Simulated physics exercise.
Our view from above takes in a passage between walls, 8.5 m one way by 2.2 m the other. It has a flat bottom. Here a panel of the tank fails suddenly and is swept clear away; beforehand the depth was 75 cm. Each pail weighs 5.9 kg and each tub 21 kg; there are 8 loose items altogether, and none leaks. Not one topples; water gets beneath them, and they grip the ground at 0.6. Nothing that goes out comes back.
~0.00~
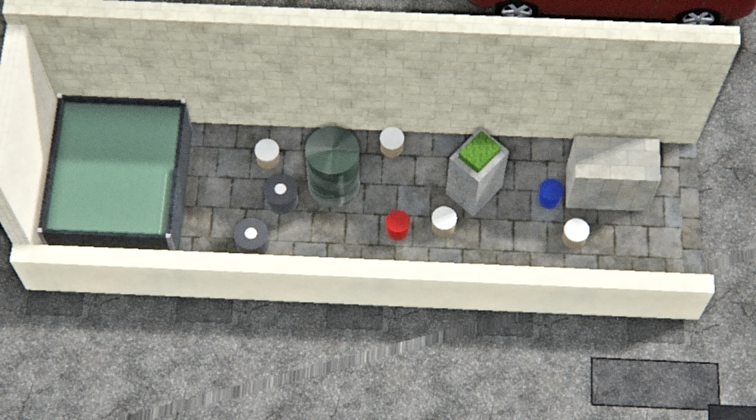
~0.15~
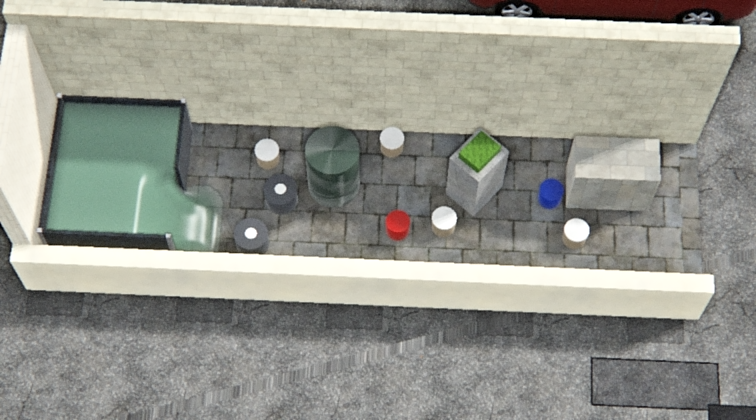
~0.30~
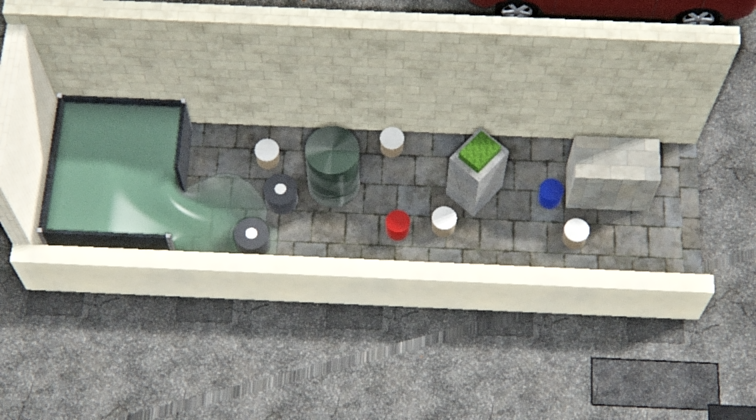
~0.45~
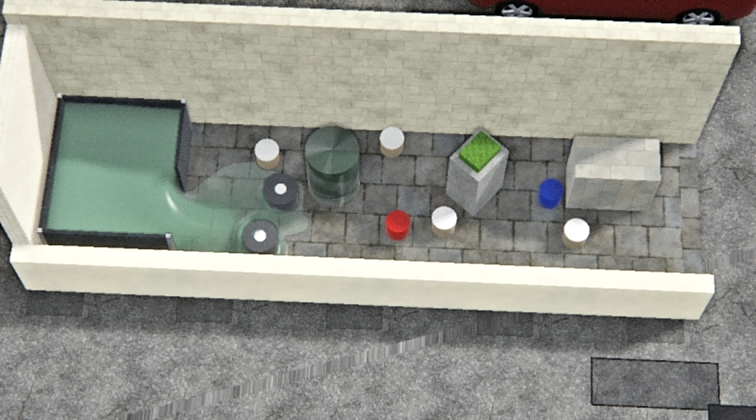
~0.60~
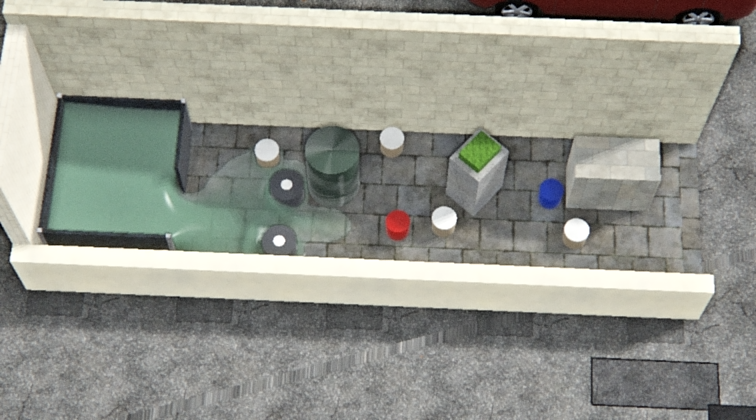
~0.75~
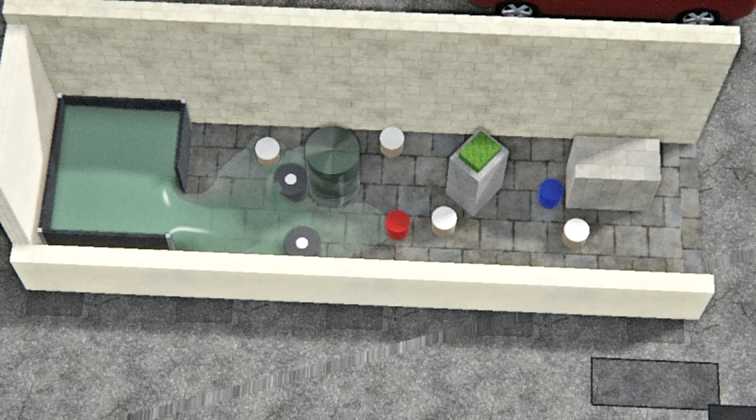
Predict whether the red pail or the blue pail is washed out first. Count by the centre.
The red one is washed out first.
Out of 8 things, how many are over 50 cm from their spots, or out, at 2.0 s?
By then 4.
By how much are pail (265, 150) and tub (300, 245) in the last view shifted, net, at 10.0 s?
In order: 80 cm, then washed out.
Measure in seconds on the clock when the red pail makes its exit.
That happens at about 3.0 s.
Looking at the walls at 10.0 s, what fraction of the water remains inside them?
Still held: Near 48 %.
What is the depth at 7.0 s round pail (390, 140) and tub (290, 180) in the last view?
Depth approx. 9 cm / 7 cm.
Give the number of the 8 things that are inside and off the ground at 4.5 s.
That would be 1 of them.
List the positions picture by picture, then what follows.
In the first frame, the red pail at (398, 221) rests on the ground; the blue pail at (552, 190) rests on the ground; 2.9 m2 under water; 0 of 8 have shifted.
In the second frame, the red pail at (398, 221), on the bottom; the blue pail at (552, 190) rests on the ground; 3.5 m2 under water; 0 of 8 have shifted.
In the third frame, the red pail at (398, 221), on the bottom; the blue pail at (552, 190) rests on the ground; 4.2 m2 under water; 0 of 8 have shifted.
In the fourth frame, the red pail at (398, 221) rests on the ground; the blue pail at (552, 190) rests on the ground; 4.8 m2 under water; 1 of 8 have shifted.
In the fifth frame, the red pail at (398, 221) rests on the ground; the blue pail at (552, 190), on the bottom; water covers 5.4 m2; 2 of 8 have shifted.
In the sixth frame, the red pail at (398, 221) rests on the ground; the blue pail at (552, 190) rests on the ground; 6.4 m2 under water; 2 of 8 have shifted.
After 2.0 s the red pail is near (530, 245), 1.8 m from its start, afloat; the blue pail is near (552, 190), 0.0 m from its start, aground; 0 of 8 are out; 1 afloat.
After 4.5 s the red pail has gone out (at 2.9 s); the blue pail is near (672, 146), 1.8 m from its start, aground; 4 of 8 are out; 1 afloat.
After 7.0 s the red pail has gone out (at 2.9 s); the blue pail has gone out (at 5.2 s); 5 of 8 are out; 1 afloat.
After 10.0 s the red pail has gone out (at 2.9 s); the blue pail has gone out (at 5.2 s); 5 of 8 are out; 0 afloat.
